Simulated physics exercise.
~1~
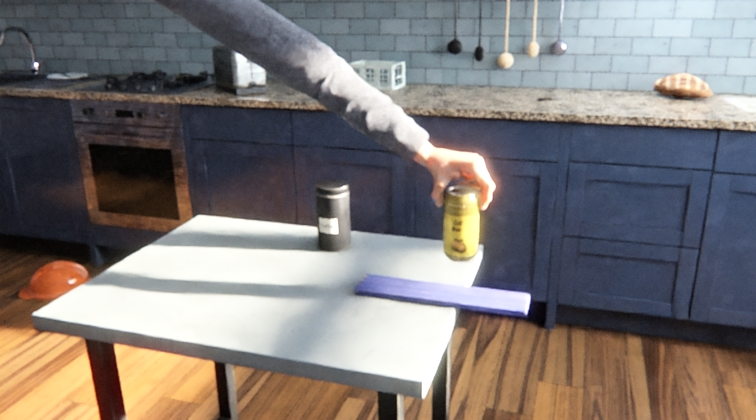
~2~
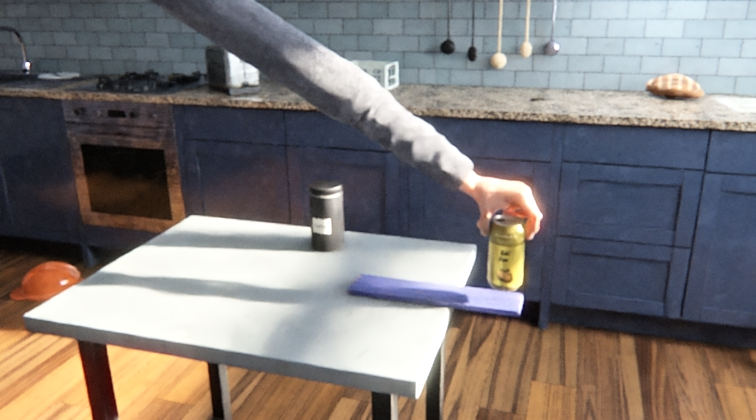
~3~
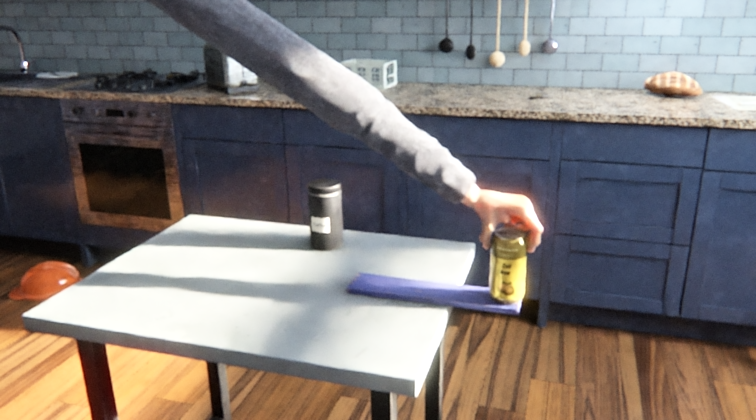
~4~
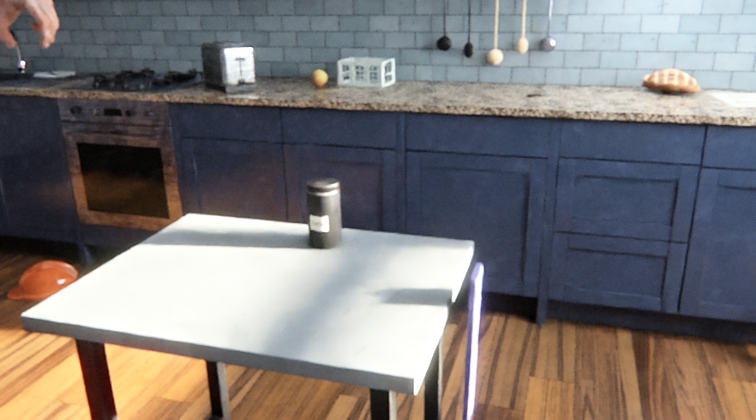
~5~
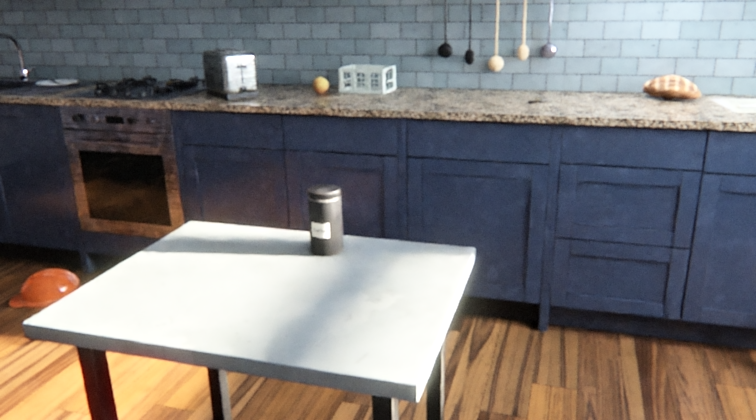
A hand lowered a yellow can onto the overhanging end of a blue plank on a table, then let go and drew back. The plank tipped off the edge and both went out of sight, leaving just the black jar standing there.
